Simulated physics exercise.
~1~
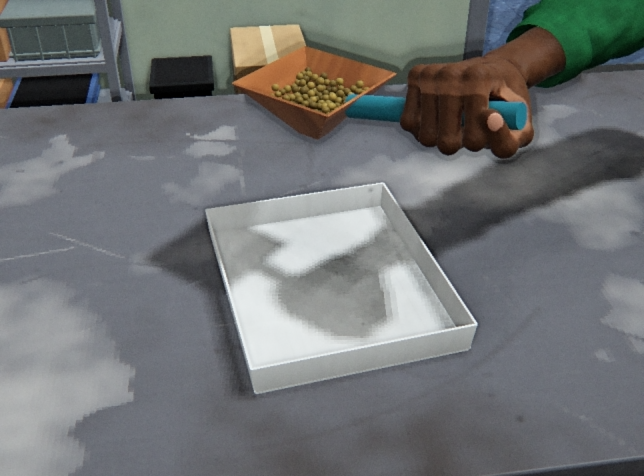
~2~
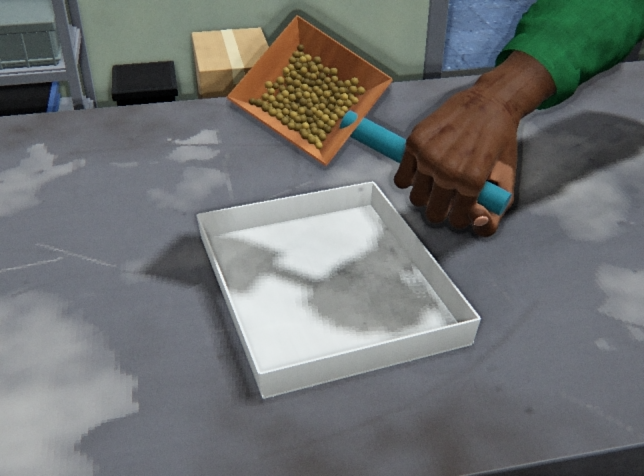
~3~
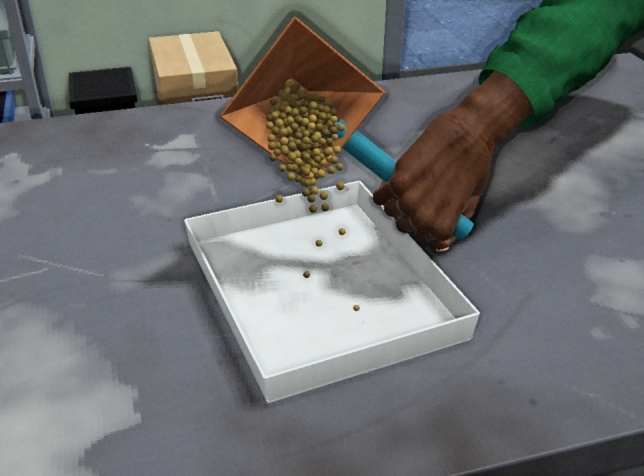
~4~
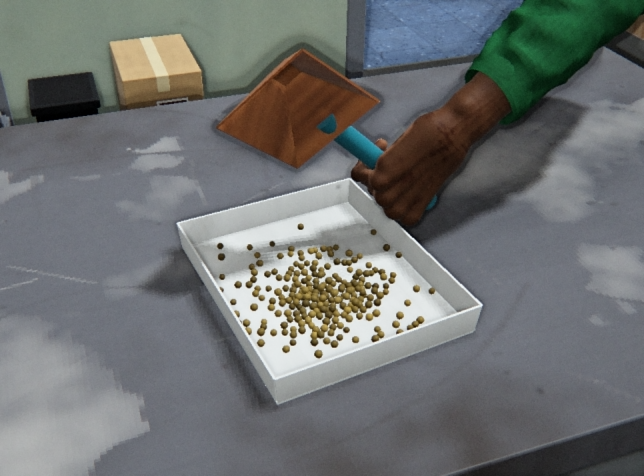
A flared orange-brown scoop full of small, round, olive-brown pieces is held by its blue handle above a gray, worn tabletop, gripped by a hand in a green sleeve. Below it sits a shallow, square white tray, empty at first. The hand rotates the scoop so its open side tips toward the tray, while the pieces stay inside. As it turns further, the pieces slide over the edge in a clump, with a few falling ahead. The scoop ends up emptied and tipped well over, and the pieces lie scattered across the tray, thickest near the middle.
